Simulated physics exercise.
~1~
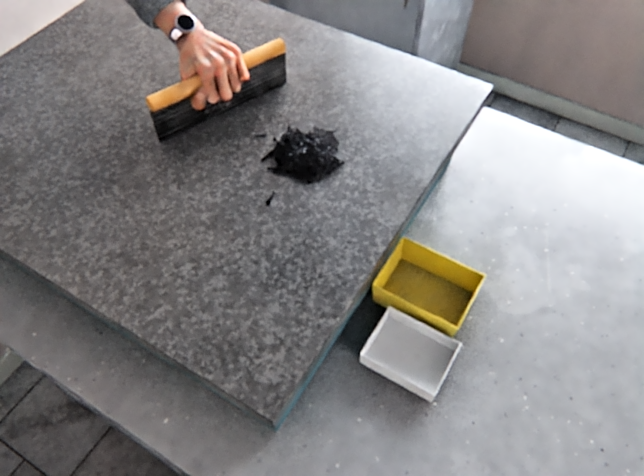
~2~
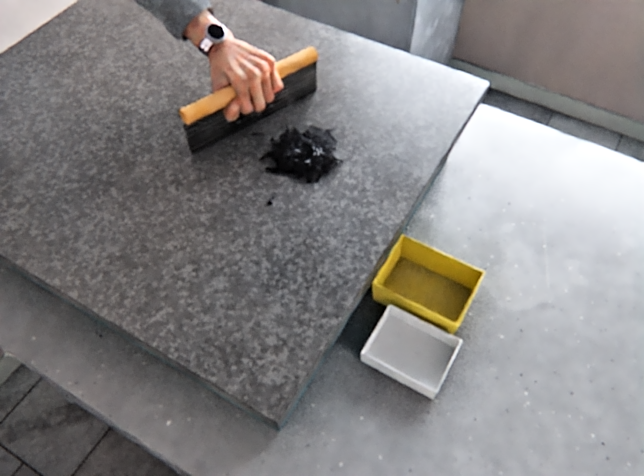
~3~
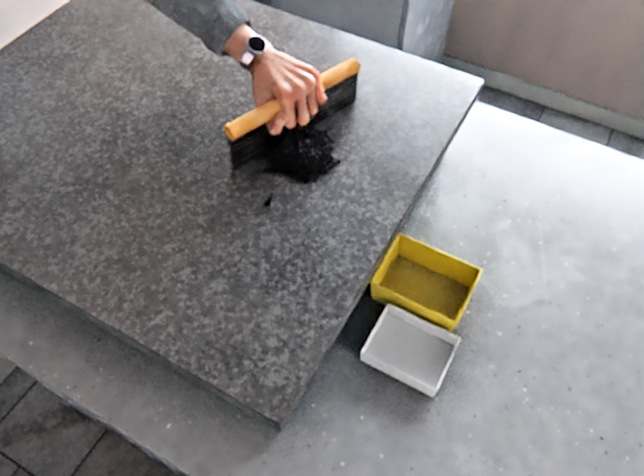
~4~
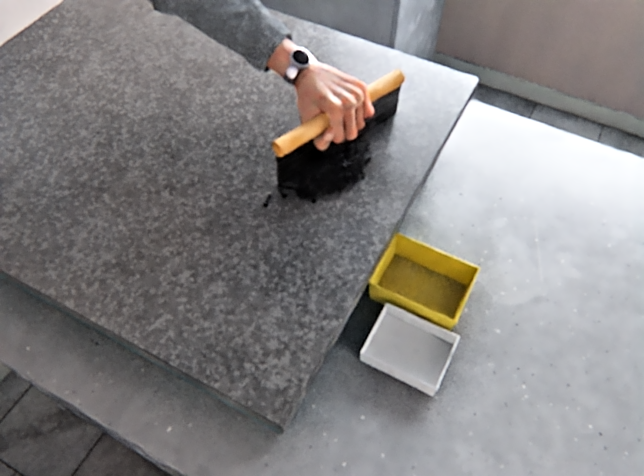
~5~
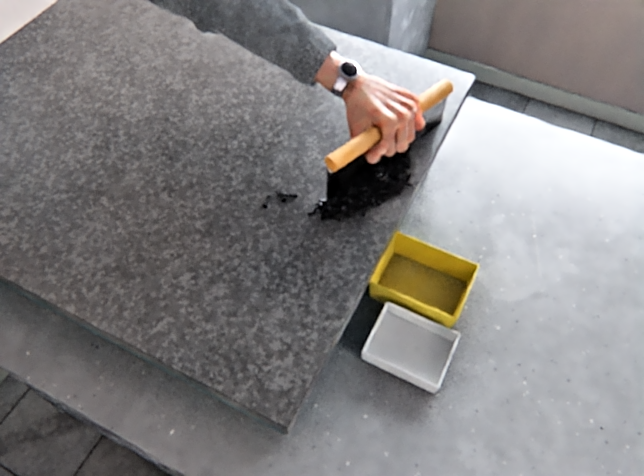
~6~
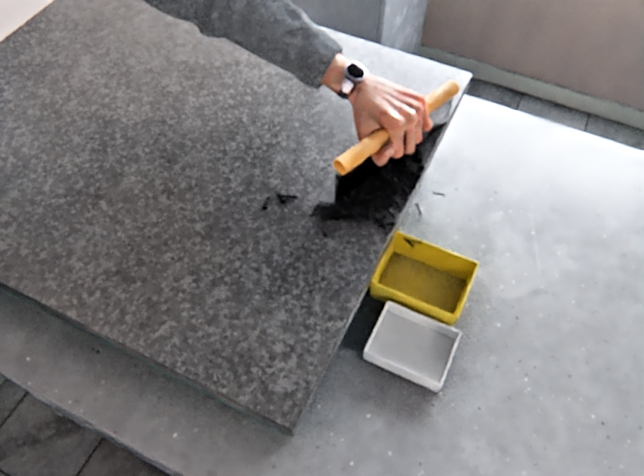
A hand with a scraper pushes a dark pile rightward to the slab's edge, where most remains.
